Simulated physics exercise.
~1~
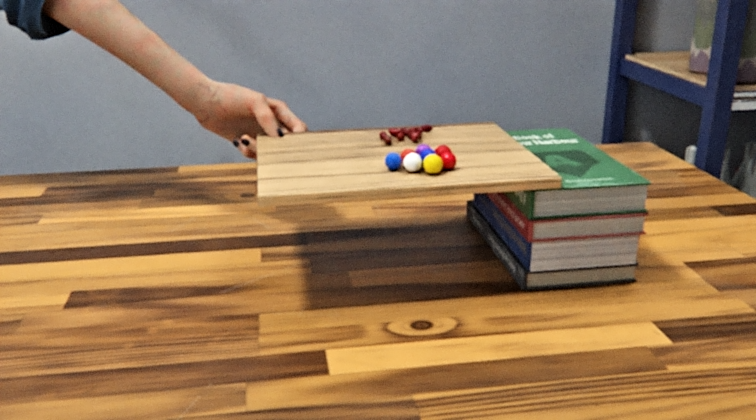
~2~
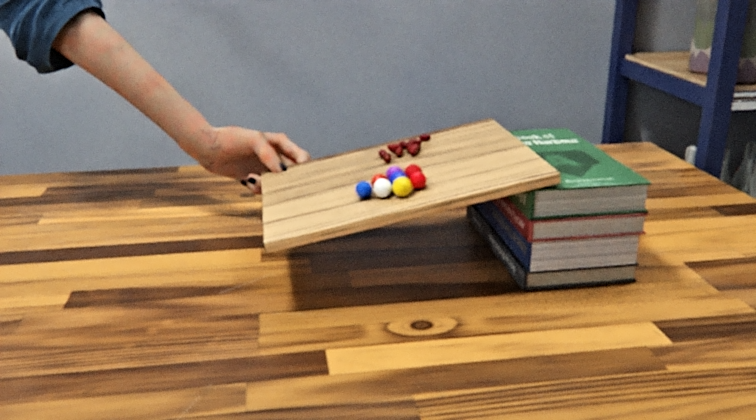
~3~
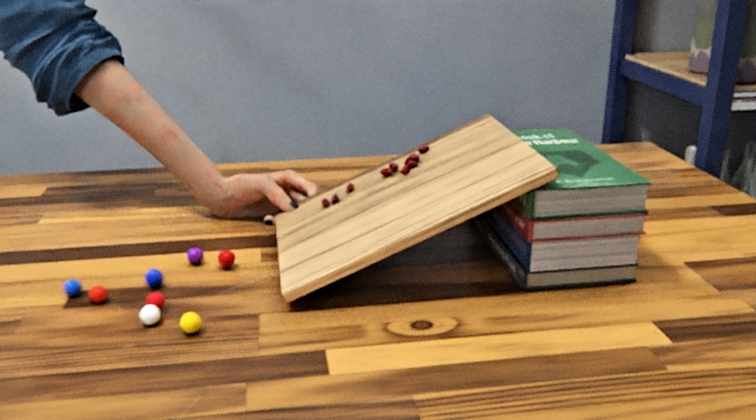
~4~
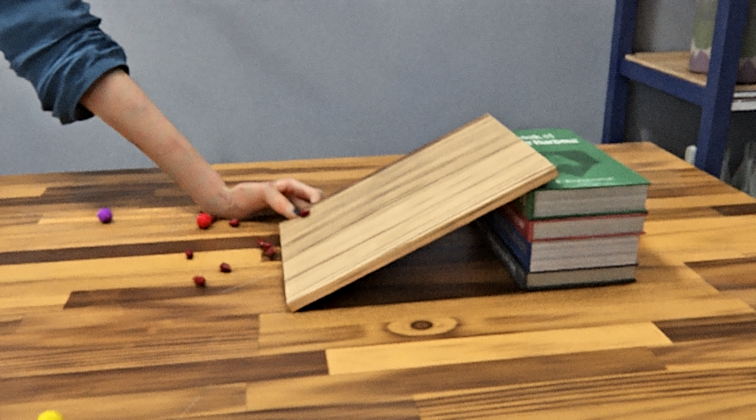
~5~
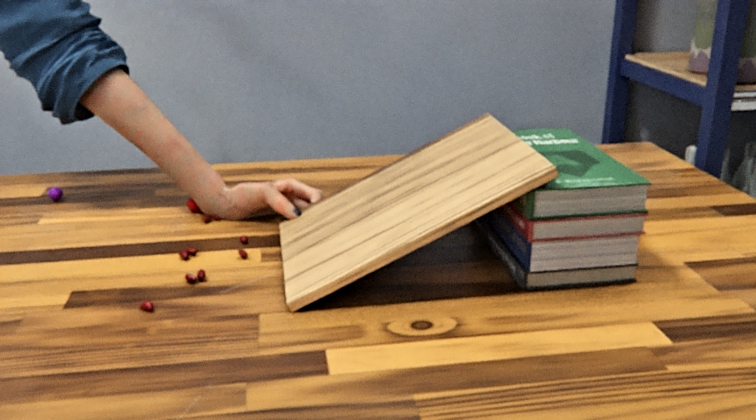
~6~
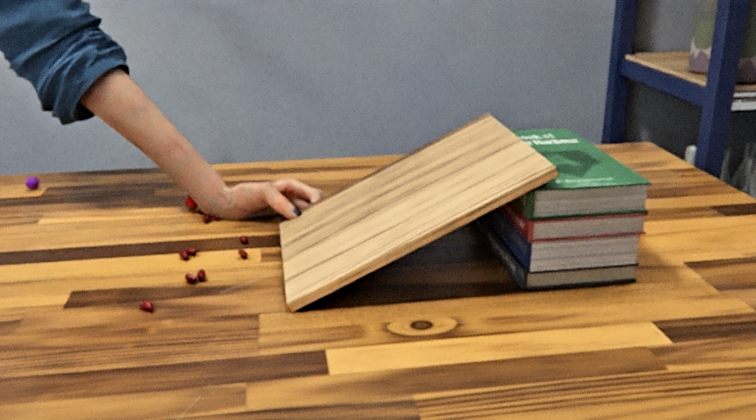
A hand lowers a wooden board, and colored balls roll farther left than small red pieces.
